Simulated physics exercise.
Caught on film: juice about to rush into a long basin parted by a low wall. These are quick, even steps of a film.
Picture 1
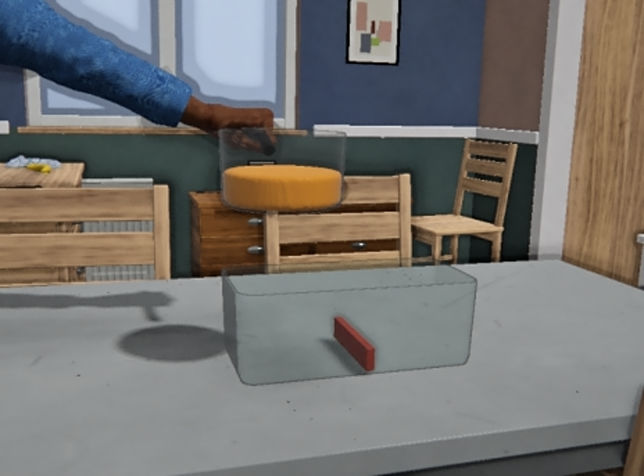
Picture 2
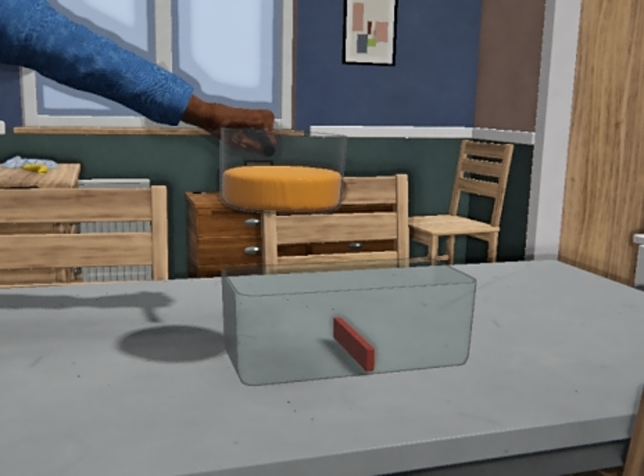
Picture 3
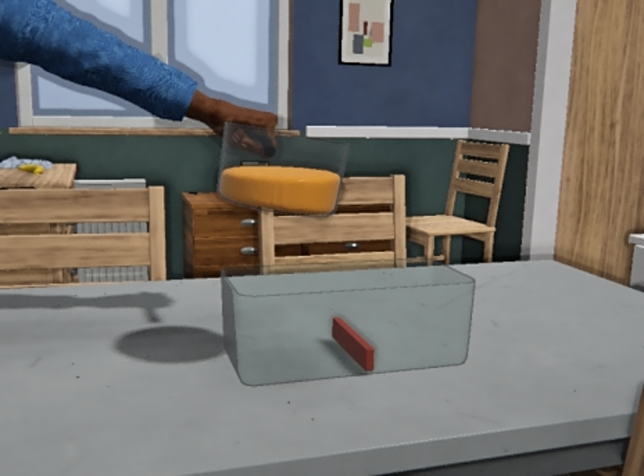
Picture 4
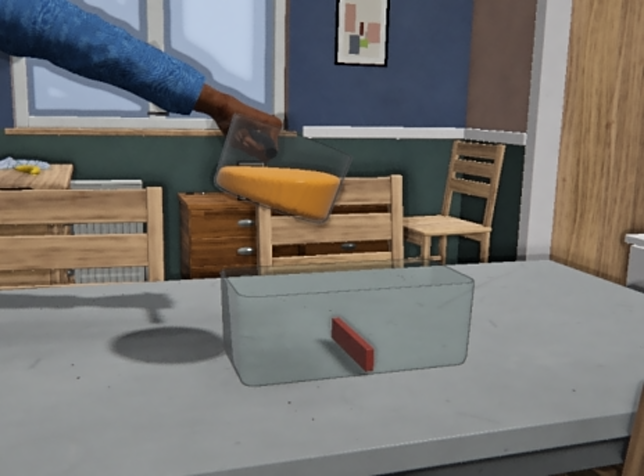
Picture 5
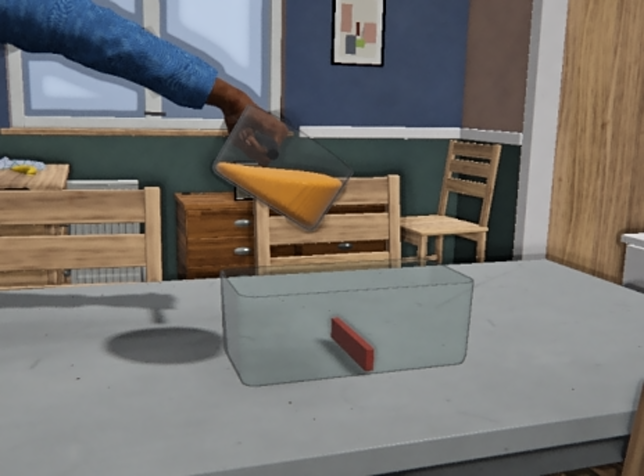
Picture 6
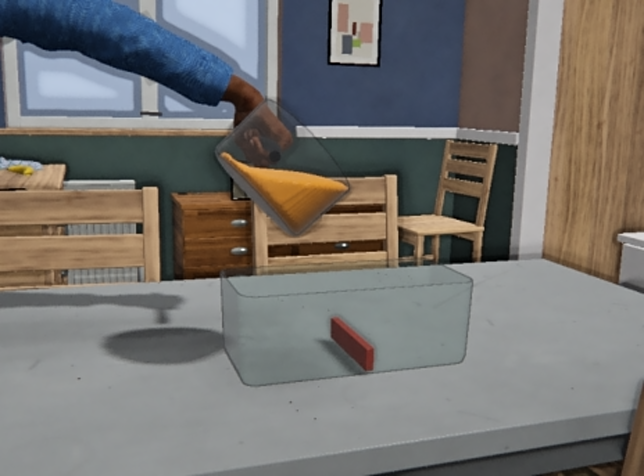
A hand tilting a clear container of orange juice steadily rightward above a long glass basin with a low red divider.
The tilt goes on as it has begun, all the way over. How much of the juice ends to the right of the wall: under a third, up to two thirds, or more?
In the end from a third to two thirds is right of the wall.
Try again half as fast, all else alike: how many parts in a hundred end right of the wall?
About 65 per cent.
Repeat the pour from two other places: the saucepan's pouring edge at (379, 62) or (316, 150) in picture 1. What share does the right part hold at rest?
About 70 and 25 per cent.
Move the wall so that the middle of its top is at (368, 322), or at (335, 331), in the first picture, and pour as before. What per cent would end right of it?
The first gives 25 %, the second 85 %.
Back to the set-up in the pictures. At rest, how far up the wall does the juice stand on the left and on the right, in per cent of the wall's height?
Near 50 on the left, 60 on the right.
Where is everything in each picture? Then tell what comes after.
In the first picture, it leans 0°; its right rim is at (342, 134); the juice meets the walls at (223, 172) and (337, 171); the long basin's rim runs from (229, 282) to (455, 270); the wall's top is at (353, 333).
In the second picture, it leans 2°; its right rim is at (343, 137); the juice meets the walls at (223, 172) and (337, 172).
In the third picture, it leans 9°; its right rim is at (345, 145); the juice meets the walls at (222, 172) and (335, 174).
In the fourth picture, it leans 19°; its right rim is at (347, 158); the juice meets the walls at (219, 171) and (336, 176).
In the fifth picture, it leans 33°; its right rim is at (347, 174); the juice meets the walls at (217, 165) and (338, 178).
In the sixth picture, it leans 48°; its right rim is at (343, 191); the juice meets the walls at (222, 156) and (342, 183).
A moment on, the saucepan is tipped right over and 29 per cent is still to pour, 3 is left of the wall and 29 right of it.
Next, the saucepan is tipped right over and 8 per cent is still to pour, 31 is left of the wall and 51 right of it.
Then the saucepan is tipped right over and 1 per cent is still to pour, 44 is left of the wall and 51 right of it.
Later the saucepan is tipped right over and 0 per cent is still to pour, 46 is left of the wall and 52 right of it.
At rest 46 per cent lies left of the wall, 52 right of it and 2 outside.
